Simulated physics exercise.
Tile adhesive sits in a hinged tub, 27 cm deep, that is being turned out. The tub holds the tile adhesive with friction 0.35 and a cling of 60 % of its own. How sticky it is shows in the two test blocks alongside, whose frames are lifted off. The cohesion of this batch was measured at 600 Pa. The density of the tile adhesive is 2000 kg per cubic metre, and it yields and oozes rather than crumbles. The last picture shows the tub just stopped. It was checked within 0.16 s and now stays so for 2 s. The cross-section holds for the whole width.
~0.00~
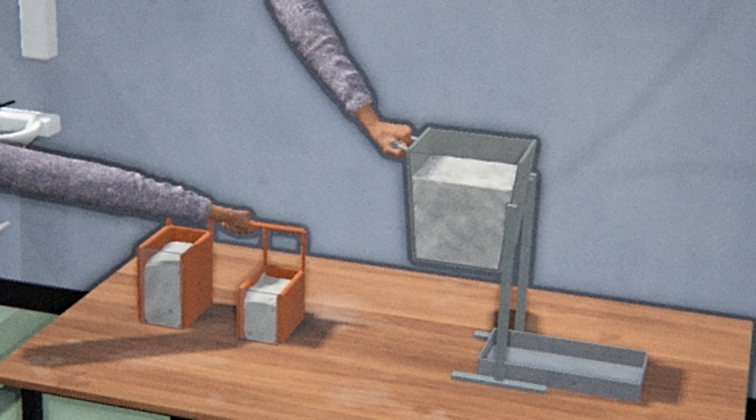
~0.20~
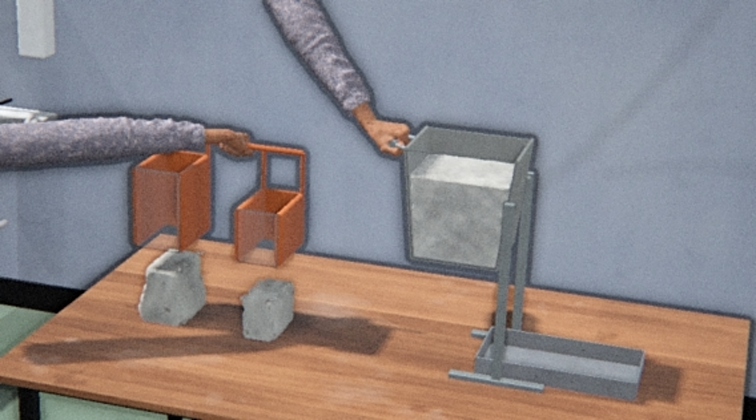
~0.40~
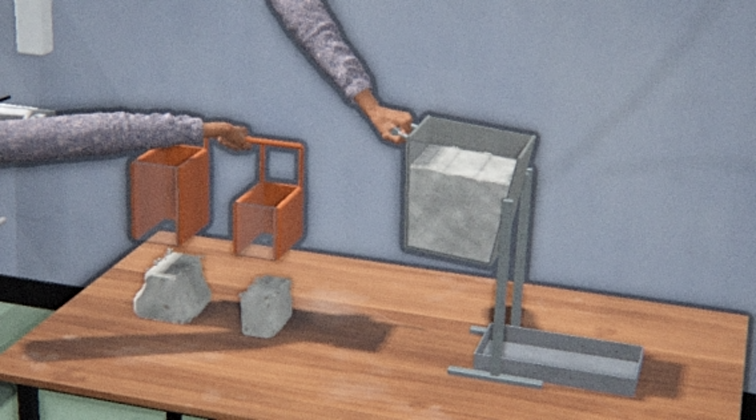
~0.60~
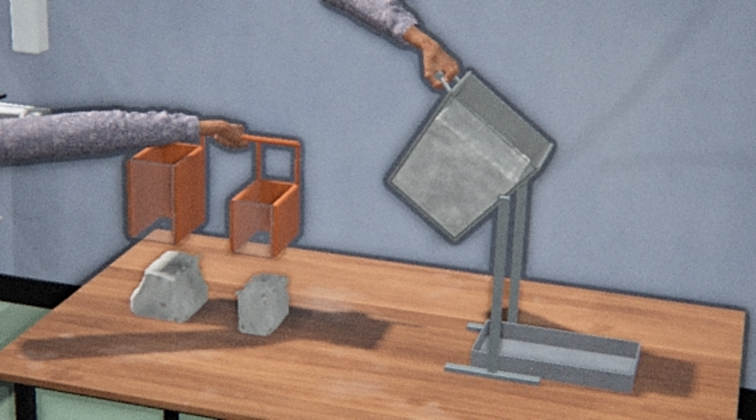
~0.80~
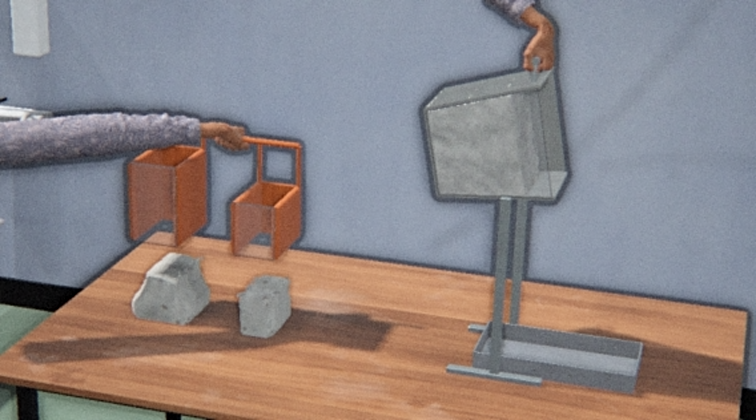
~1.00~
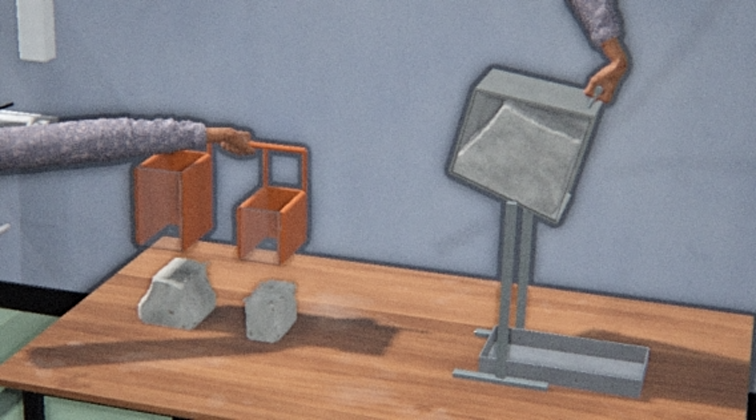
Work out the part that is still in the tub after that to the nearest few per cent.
It comes to some 28 %.
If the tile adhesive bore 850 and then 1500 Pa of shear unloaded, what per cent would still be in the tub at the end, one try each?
In that order: 0 %, 0 %.
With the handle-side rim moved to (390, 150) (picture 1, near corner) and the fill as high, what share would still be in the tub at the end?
It would be near 20 %.
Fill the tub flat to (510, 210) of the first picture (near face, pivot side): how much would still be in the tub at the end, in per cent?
It would be near 35 %.
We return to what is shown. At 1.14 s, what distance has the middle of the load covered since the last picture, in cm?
About 10 cm.
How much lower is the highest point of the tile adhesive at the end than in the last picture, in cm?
Roughly 16 cm.
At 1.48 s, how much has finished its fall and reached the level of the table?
Some 60 per cent.
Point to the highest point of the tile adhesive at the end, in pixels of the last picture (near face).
At about (510, 171).
By 1.14 s, the tub is at 104 degrees and holds 65 %.
By 1.31 s, the tub is at 104 degrees and holds 36 %.
By 1.48 s, the tub is at 104 degrees and holds 29 %.
By 1.65 s, the tub is at 104 degrees and holds 28 %.
By 3.00 s, at the end, the tub is at 104 degrees and holds 28 %.
